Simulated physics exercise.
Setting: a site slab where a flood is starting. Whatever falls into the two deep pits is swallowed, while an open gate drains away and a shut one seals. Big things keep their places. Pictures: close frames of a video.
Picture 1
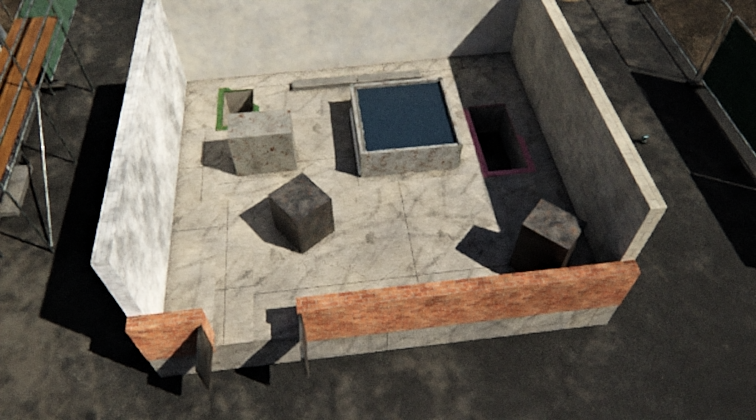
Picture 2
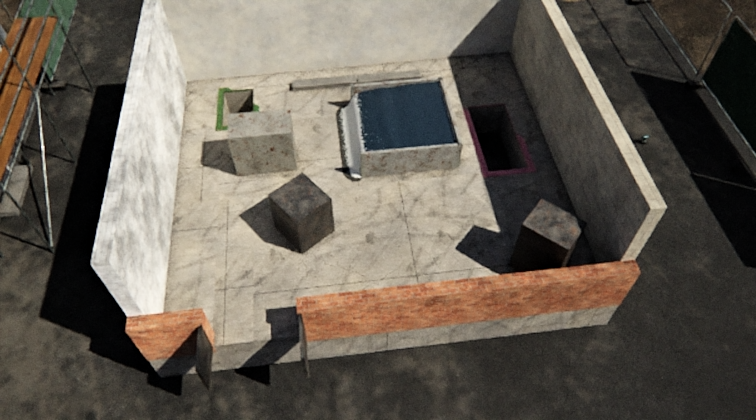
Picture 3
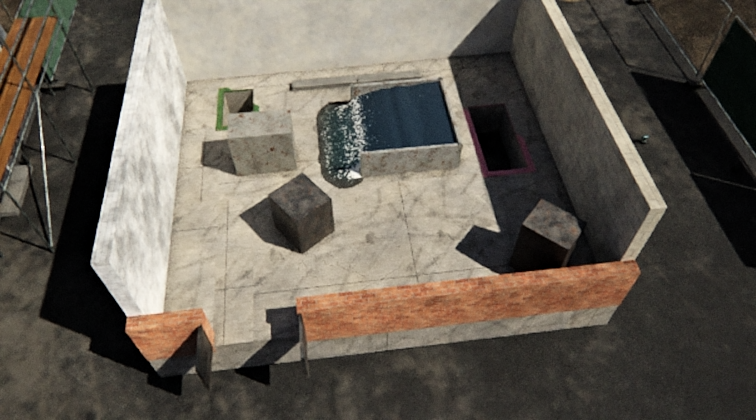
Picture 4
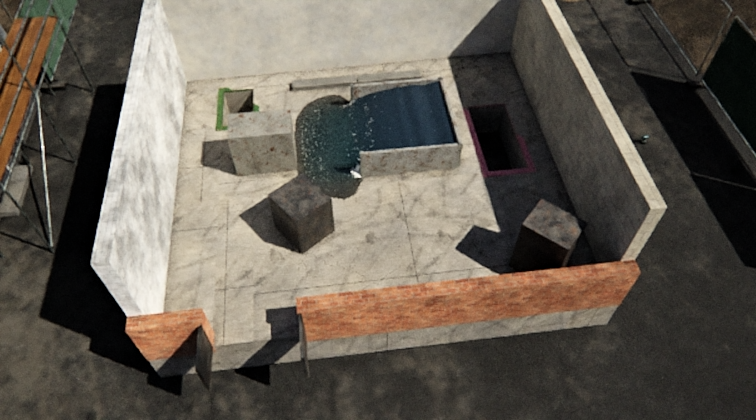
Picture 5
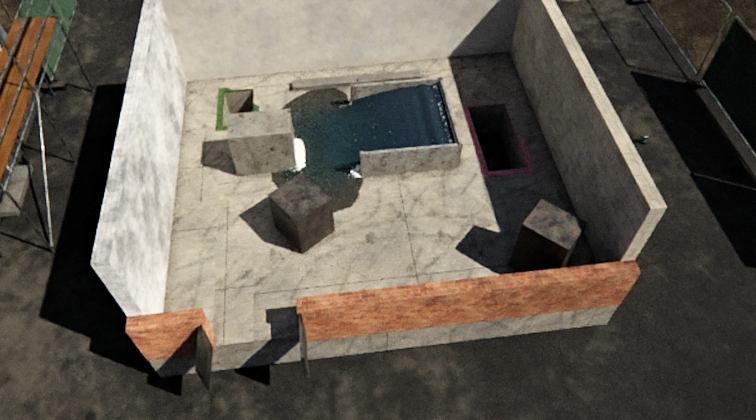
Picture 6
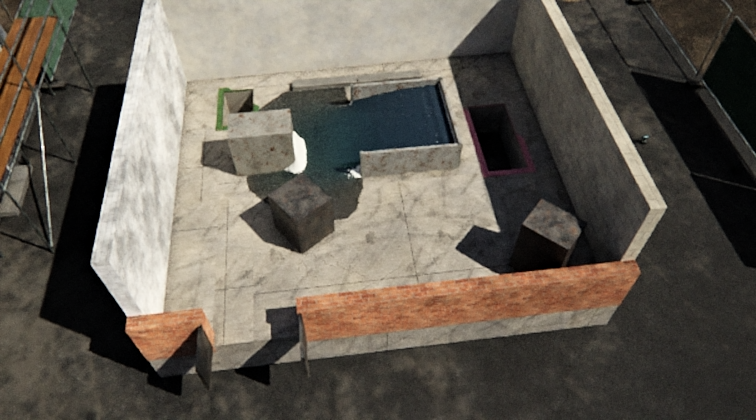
A walled concrete site slab, seen from high above, has pale walls at the back and sides and a low orange brick wall with a gap along the front. A raised tank of dark blue water stands right of centre, among grey blocks, a green-edged opening and a magenta-edged pit. The tank's left side opens and water pours out leftward, foaming and spreading around the nearest blocks, while the camera stays still.
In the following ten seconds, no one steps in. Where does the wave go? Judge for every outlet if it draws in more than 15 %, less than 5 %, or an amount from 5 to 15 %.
My call: The gate draws in from 5 to 15 %; the green pit draws in more than 15 %; the pink pit draws in less than 5 %.
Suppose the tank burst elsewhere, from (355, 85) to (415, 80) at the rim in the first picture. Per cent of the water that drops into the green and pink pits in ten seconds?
Shares: Green at 30 percent, pink at 20 percent.
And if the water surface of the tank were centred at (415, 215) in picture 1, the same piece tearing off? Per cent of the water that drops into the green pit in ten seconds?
Estimate for the green pit - some 15 in a hundred.
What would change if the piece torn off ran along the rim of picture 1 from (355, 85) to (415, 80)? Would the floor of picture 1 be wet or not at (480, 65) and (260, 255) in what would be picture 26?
Respectively: Swamped and spared.
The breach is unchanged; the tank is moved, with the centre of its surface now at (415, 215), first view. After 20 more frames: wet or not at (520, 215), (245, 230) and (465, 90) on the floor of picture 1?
Unflooded - soaked - unflooded.
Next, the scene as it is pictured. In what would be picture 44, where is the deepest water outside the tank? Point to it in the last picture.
About at (161, 338).
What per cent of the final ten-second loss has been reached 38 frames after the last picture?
Roughly 75 percent of it.
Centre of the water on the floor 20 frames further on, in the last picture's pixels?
My reading is close to (285, 174).
A moment on, water covers 25 % of the floor; the gate 0 %, the green pit 3 %, the pink pit 0 %.
Next, water covers 35 % of the floor; the gate 0 %, the green pit 11 %, the pink pit 0 %.
Then, water covers 45 % of the floor; the gate 0 %, the green pit 21 %, the pink pit 0 %.
Later, water covers 60 % of the floor; the gate 4 %, the green pit 32 %, the pink pit 0 %.
In the end, water covers 70 % of the floor; the gate 8 %, the green pit 40 %, the pink pit 0 %.
